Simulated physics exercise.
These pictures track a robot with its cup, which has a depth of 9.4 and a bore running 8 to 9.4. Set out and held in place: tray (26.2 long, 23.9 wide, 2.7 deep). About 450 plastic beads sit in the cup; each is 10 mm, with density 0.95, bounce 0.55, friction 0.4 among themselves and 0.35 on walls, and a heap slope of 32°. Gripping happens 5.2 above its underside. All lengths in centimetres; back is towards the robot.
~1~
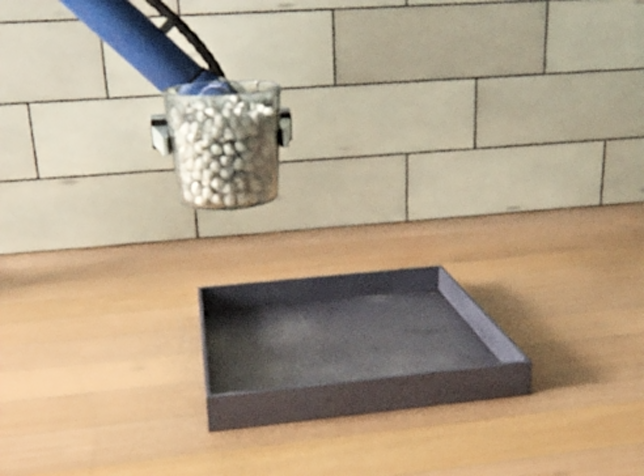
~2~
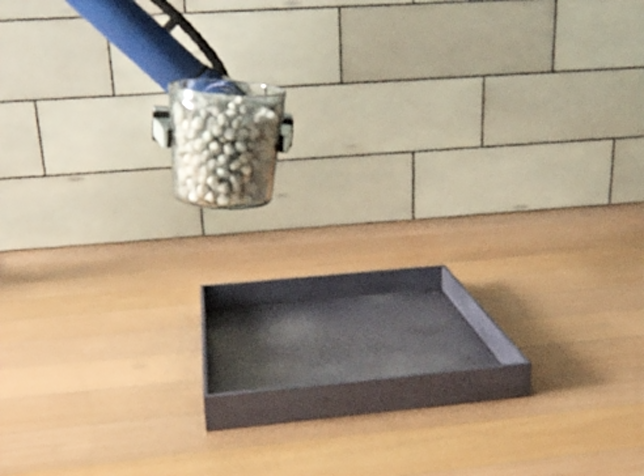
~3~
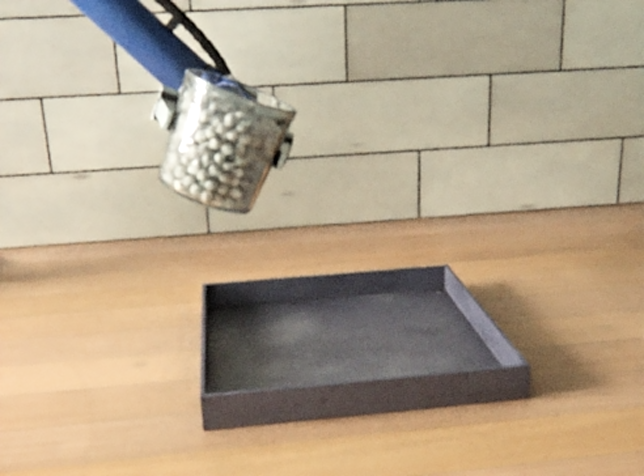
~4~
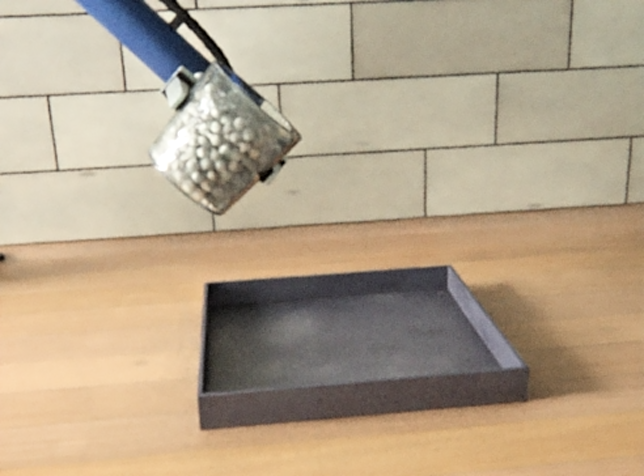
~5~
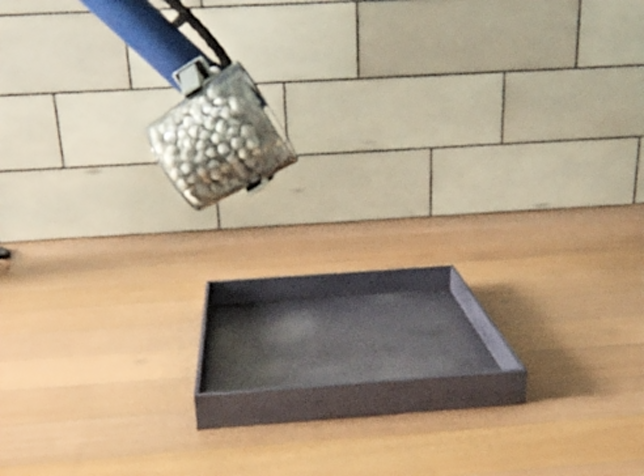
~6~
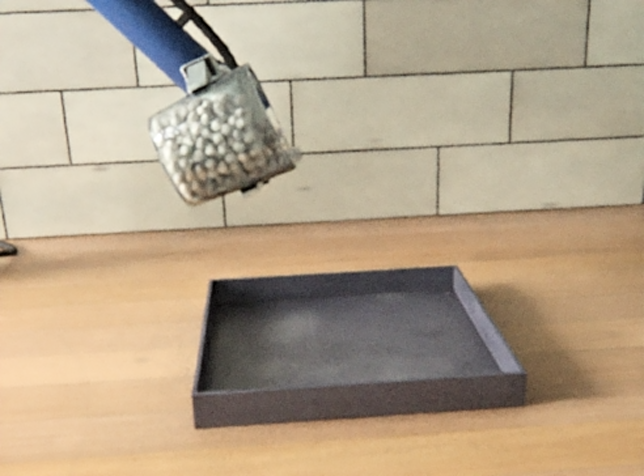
A blue robot arm reaching in from the upper left tips a clear cup filled with small whitish beads, which begins upright and leans over progressively until it lies well onto its side. Below it, an empty dark grey tray rests on a light wooden surface before a wall of pale rectangular tiles. The view, from slightly above, drifts very slightly as the cup turns.
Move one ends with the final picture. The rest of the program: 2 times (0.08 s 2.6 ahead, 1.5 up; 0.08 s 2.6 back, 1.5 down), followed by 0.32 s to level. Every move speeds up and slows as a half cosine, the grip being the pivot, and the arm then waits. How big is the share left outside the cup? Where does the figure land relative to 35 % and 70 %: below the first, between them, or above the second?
It lands between 35 and 70 %.
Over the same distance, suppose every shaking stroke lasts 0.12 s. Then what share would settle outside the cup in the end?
It would come to roughly 40 %.
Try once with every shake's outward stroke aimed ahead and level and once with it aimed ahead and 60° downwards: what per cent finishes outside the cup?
Result: Approx. 50 % and 20 %, one try each.
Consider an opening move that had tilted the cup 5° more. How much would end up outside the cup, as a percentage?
Some 70 %.
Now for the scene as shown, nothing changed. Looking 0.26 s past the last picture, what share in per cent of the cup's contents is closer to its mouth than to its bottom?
Roughly 60 per cent.
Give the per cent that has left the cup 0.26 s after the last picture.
I'd put it at some 40 per cent at that point.
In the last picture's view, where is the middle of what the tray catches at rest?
Around (423, 336).
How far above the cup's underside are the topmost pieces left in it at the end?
Roughly 6.5 cm.
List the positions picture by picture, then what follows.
The cup middle at (226, 146), level; upper third of the load around (224, 126), from x 175 to 270, top at y 105; 449 in the cup, in the first picture.
The cup middle at (225, 145), tilted 6° forward; upper third of the load around (220, 124), from x 180 to 275, top at y 105, in the second picture.
The cup middle at (223, 144), tilted 23° forward; upper third of the load around (219, 125), from x 170 to 275, top at y 95, in the third picture.
The cup middle at (221, 143), tilted 44° forward; upper third of the load around (214, 123), from x 160 to 275, top at y 90, in the fourth picture.
The cup middle at (220, 141), tilted 62° forward; upper third of the load around (212, 121), from x 160 to 280, top at y 95, in the fifth picture.
The cup middle at (220, 140), tilted 68° forward; upper third of the load around (209, 124), from x 160 to 295, top at y 100; 449 in the cup, in the sixth picture.
Then, 0.26 s on, tilted 68° forward, highest piece 23 above the table; 260 in the cup, 13 in the tray, 176 in flight or on a rim.
Then, 0.51 s on, tilted 24° forward, highest piece 23 above the table; 260 in the tray, 175 in the cup, 10 on the table or floor, 4 in flight or on a rim.
Then, 0.84 s on, level, highest piece 23 above the table; 263 in the tray, 175 in the cup, 11 on the table or floor.
Then, 1.89 s on, level, highest piece 22 above the table; 263 in the tray, 175 in the cup, 11 on the table or floor.
In the end, 263 in the tray, 175 in the cup, 11 on the table or floor. That is 61 % outside the cup.
